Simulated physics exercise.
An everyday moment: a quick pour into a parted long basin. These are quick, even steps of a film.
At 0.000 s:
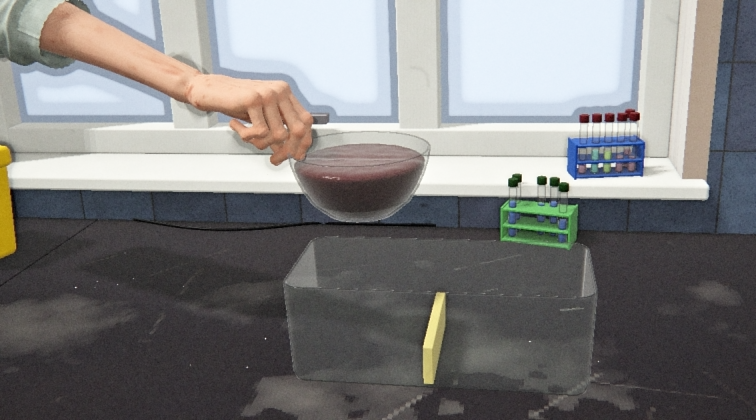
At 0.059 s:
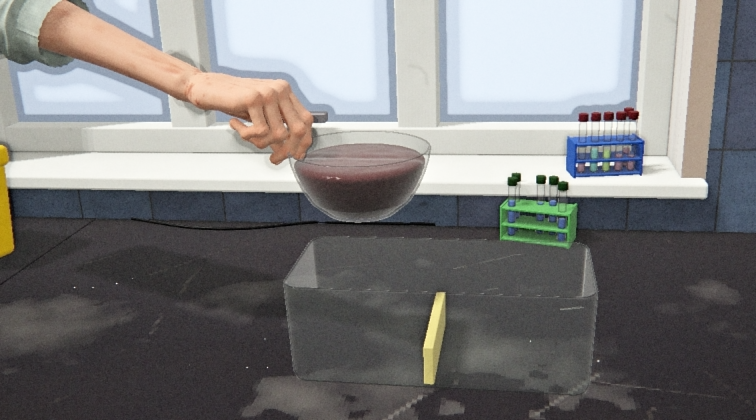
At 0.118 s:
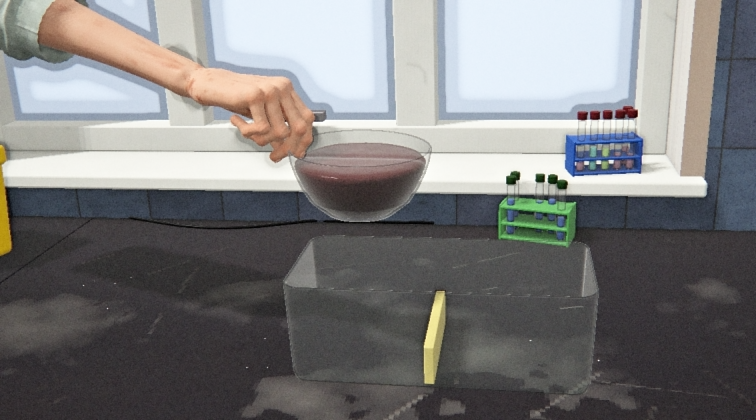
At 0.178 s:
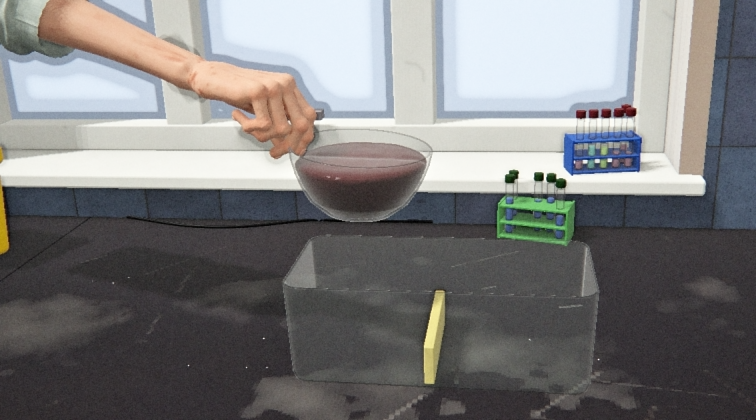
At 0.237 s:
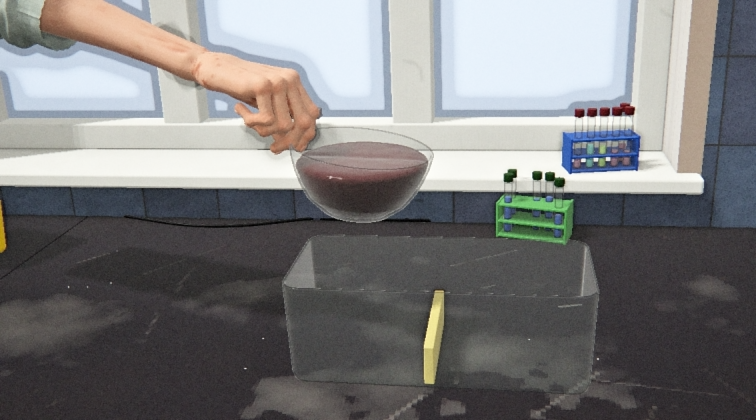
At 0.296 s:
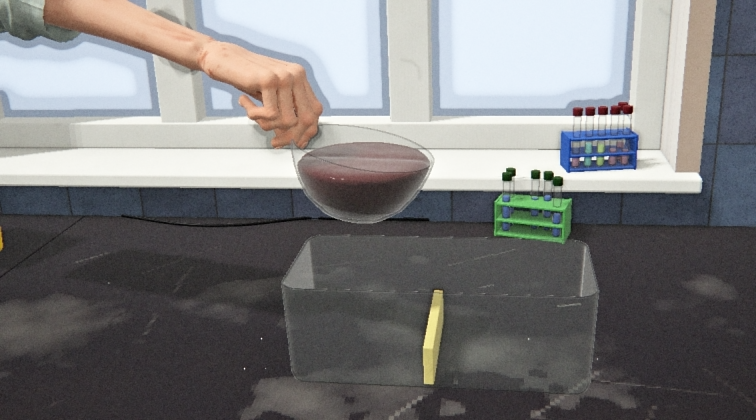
A hand holds a glass bowl of dark red liquid above a divided clear basin, tilting it slightly.
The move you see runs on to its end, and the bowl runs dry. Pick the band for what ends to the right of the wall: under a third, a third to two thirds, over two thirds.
In the end above two thirds is right of the wall.
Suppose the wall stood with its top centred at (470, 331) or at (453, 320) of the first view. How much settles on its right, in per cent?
Roughly 65 per cent, and 80 per cent.
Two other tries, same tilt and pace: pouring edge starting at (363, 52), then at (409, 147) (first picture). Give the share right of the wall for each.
First some 65, then 80 per cent.
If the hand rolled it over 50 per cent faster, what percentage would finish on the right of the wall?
About 85 per cent.
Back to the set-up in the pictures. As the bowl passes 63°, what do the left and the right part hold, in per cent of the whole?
Some 0 per cent left and 30 right.
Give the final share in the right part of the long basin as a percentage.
Near 90 %.
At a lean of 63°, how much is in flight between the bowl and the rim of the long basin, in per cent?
Some 25 per cent.
A moment on, the bowl is tipped part way and 44 per cent is still to pour, 0 is left of the wall and 29 right of it.
Next, the bowl is tipped on its side and 2 per cent is still to pour, 7 is left of the wall and 89 right of it.
Then the bowl is tipped right over and 0 per cent is still to pour, 8 is left of the wall and 91 right of it.
Later the bowl is tipped right over and 0 per cent is still to pour, 8 is left of the wall and 91 right of it.
In the end 8 per cent lies left of the wall, 91 right of it and 0 outside.
